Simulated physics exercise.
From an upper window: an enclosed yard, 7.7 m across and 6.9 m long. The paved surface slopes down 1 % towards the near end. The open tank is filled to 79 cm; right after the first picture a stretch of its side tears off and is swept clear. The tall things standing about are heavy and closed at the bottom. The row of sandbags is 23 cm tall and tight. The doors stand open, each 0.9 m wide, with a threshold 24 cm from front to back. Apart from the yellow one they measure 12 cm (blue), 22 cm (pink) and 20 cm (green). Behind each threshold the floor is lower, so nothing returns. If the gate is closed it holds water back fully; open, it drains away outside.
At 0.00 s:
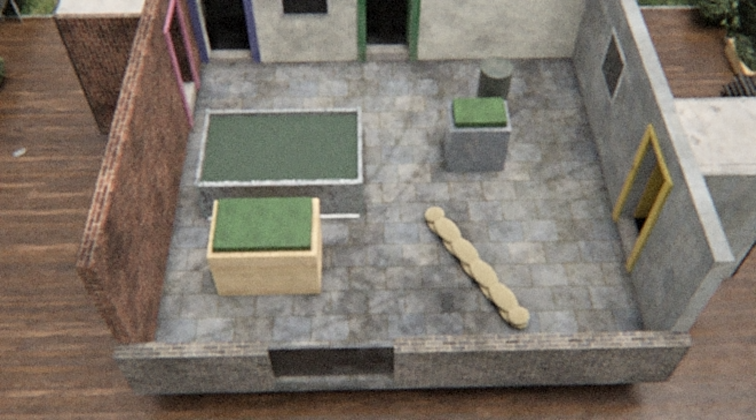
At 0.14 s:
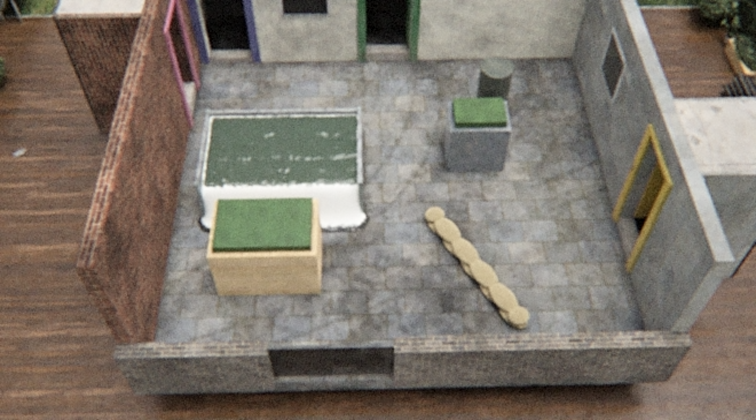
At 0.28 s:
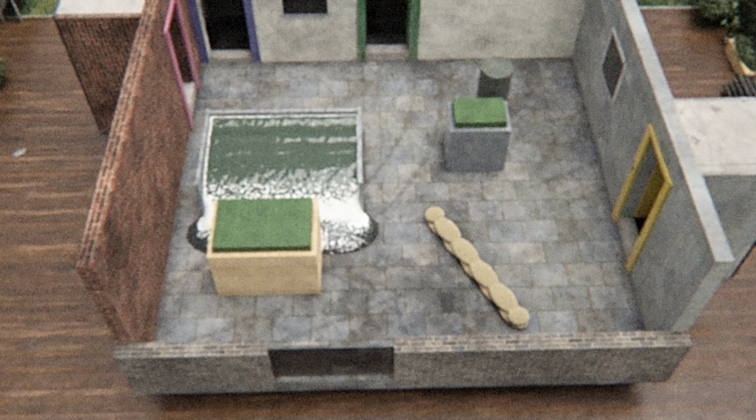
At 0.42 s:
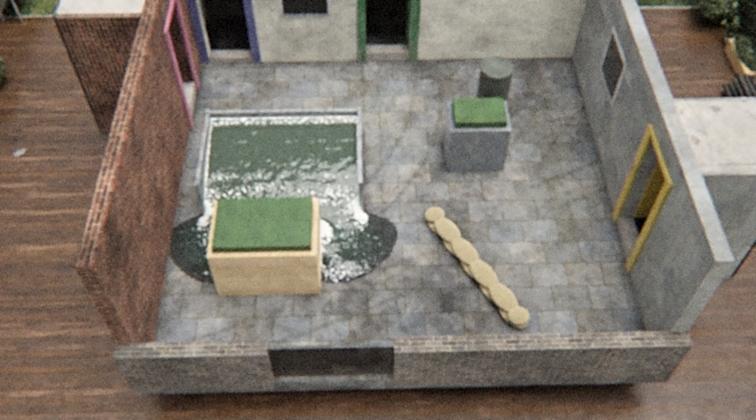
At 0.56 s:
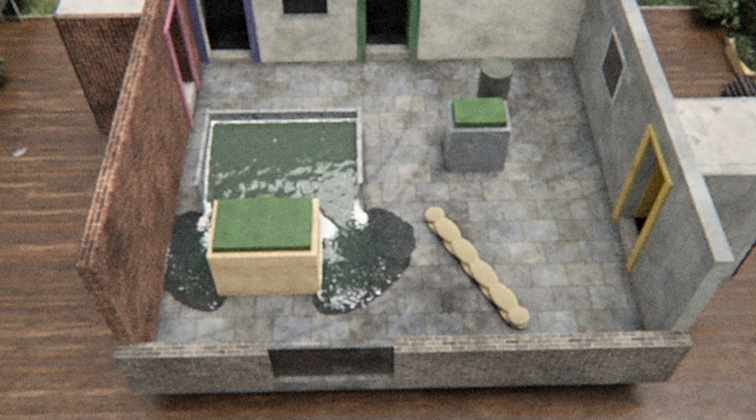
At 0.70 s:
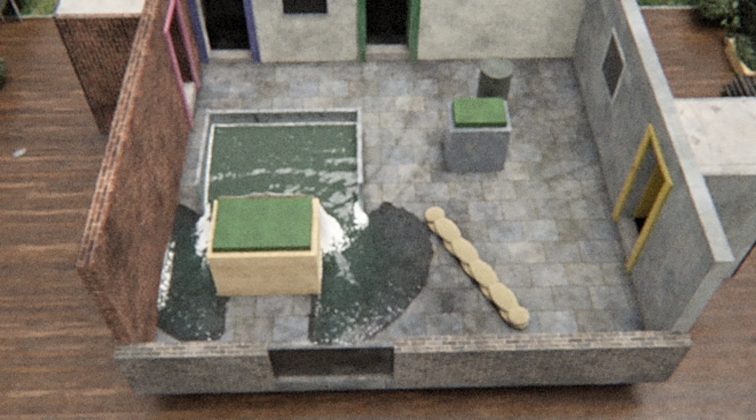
Dark green water pouring from the near side of an open tank, parting around a grass-topped block and spreading across a walled, paved yard.
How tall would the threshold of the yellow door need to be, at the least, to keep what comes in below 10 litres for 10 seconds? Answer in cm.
Close to 5.5 cm is just enough.
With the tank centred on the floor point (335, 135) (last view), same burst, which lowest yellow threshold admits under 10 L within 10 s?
Then roughly 7.5 cm.
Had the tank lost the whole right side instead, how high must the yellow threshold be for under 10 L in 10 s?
Then roughly 22 cm.
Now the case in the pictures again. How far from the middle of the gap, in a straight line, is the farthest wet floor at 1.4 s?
Some 4.2 m out.
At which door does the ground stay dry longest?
The green one.
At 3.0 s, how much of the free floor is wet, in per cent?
About 40 per cent.
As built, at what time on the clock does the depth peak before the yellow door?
Near 3.6 s.
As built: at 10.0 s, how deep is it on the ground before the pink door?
Some 3.0 cm.
After 1.4 s water covers 25 % of the floor, deepest (49 cm) near (237, 225); it has not reached the yellow door.
After 3.0 s water covers 40 % of the floor, deepest (31 cm) near (246, 233); 2 cm at the yellow door, 0 litres in over its 19 cm threshold.
After 10.0 s water covers 95 % of the floor, deepest (14 cm) near (150, 370); 5 cm at the yellow door, 0 litres in over its 19 cm threshold.
At the yellow door as built, the water arrived by 3.0 s and peaked near 9 cm at 3.6 s.
Run again over the same 10 s with other heights there, 18 litres in over 4.5 cm, 5 litres over 6.5 cm. The limit of 10 litres is kept from about 5.5 cm up.
